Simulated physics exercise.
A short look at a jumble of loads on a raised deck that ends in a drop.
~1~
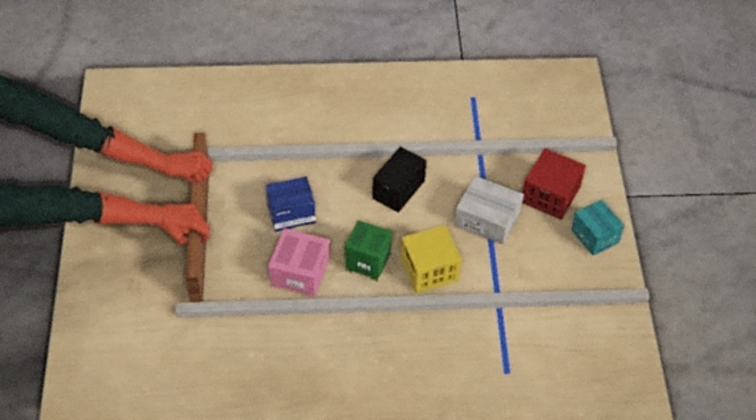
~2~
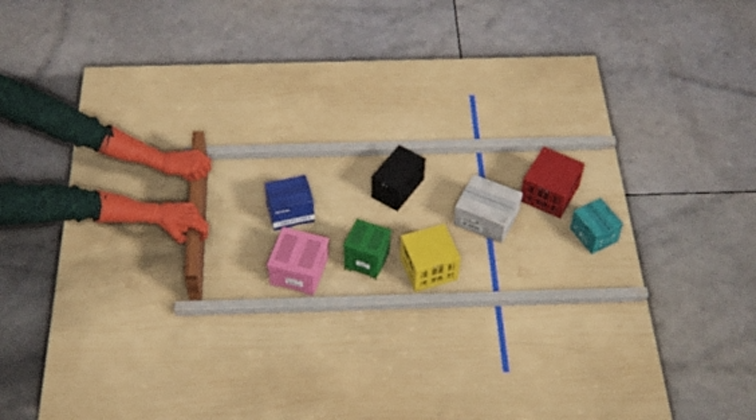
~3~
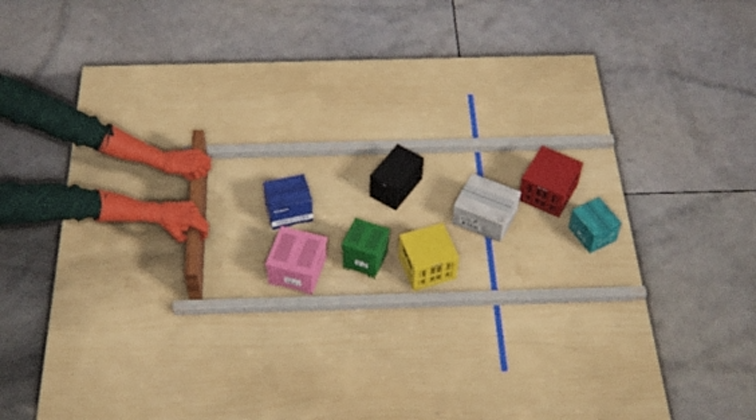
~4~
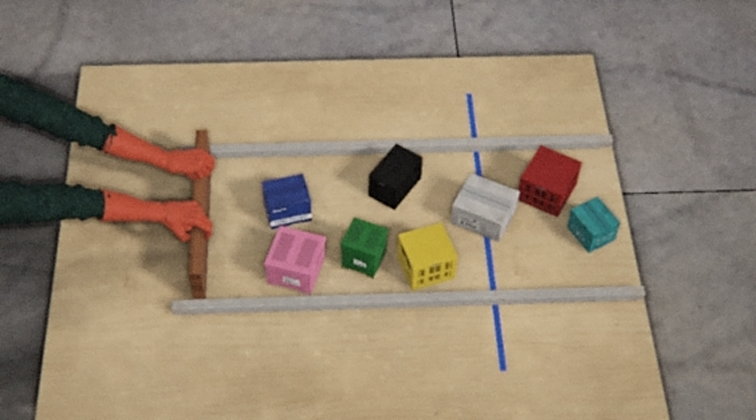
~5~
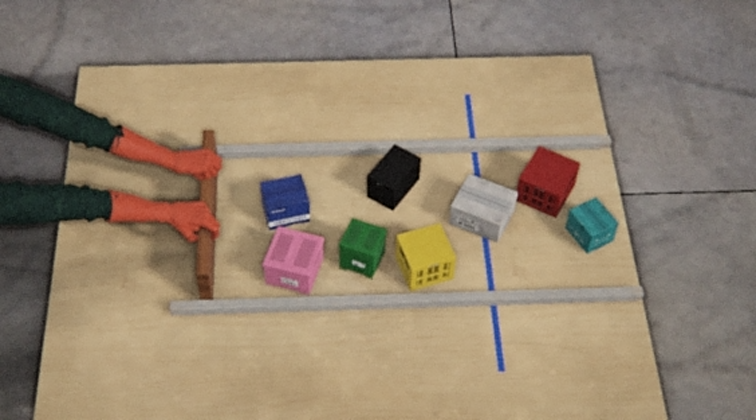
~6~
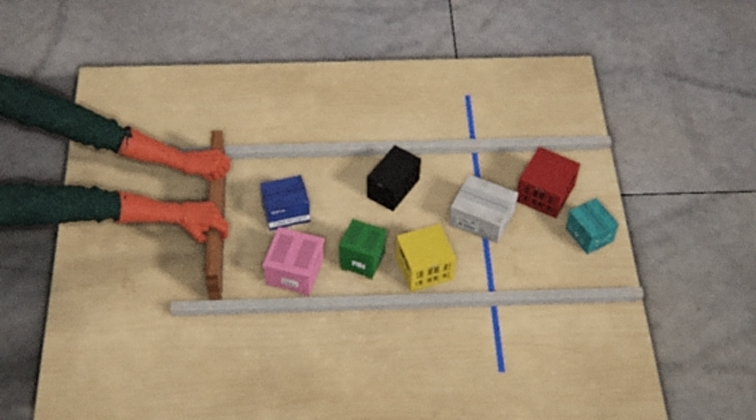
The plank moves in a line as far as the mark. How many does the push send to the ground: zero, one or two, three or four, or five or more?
The number that fall off is zero.
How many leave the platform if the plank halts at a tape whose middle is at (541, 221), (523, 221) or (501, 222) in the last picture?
Try by try, 2, 2 and 0.
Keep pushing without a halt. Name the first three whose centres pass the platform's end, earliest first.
The order is the turquoise box, the yellow crate, the white box.
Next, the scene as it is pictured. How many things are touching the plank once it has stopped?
In contact: 3.
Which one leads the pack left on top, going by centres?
The turquoise box ends nearest.
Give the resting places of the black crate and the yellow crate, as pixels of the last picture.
First (494, 167), then (598, 261).
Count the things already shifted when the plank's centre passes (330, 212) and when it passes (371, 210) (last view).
4 and 5.
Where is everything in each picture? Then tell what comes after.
In the first picture, turquoise box (598, 228); red crate (553, 184); white box (489, 210); plank (198, 217); tape (489, 224).
In the second picture, red crate (552, 182); plank (197, 215).
In the third picture, white box (486, 208); yellow crate (428, 257).
In the fourth picture, turquoise box (594, 225); green tote (364, 248).
In the fifth picture, red crate (547, 182); pink tote (294, 261).
In the sixth picture, turquoise box (592, 226); red crate (548, 182); white box (483, 209); plank (216, 215); tape (483, 222).
Soon after, none off yet; turquoise box at rest near (592, 226); red crate at rest near (548, 182); white box at rest near (483, 209).
After that, none off yet; turquoise box at rest near (592, 226); red crate moving near (551, 180); white box displaced a little near (509, 208).
In the end, the number that fall off is zero.
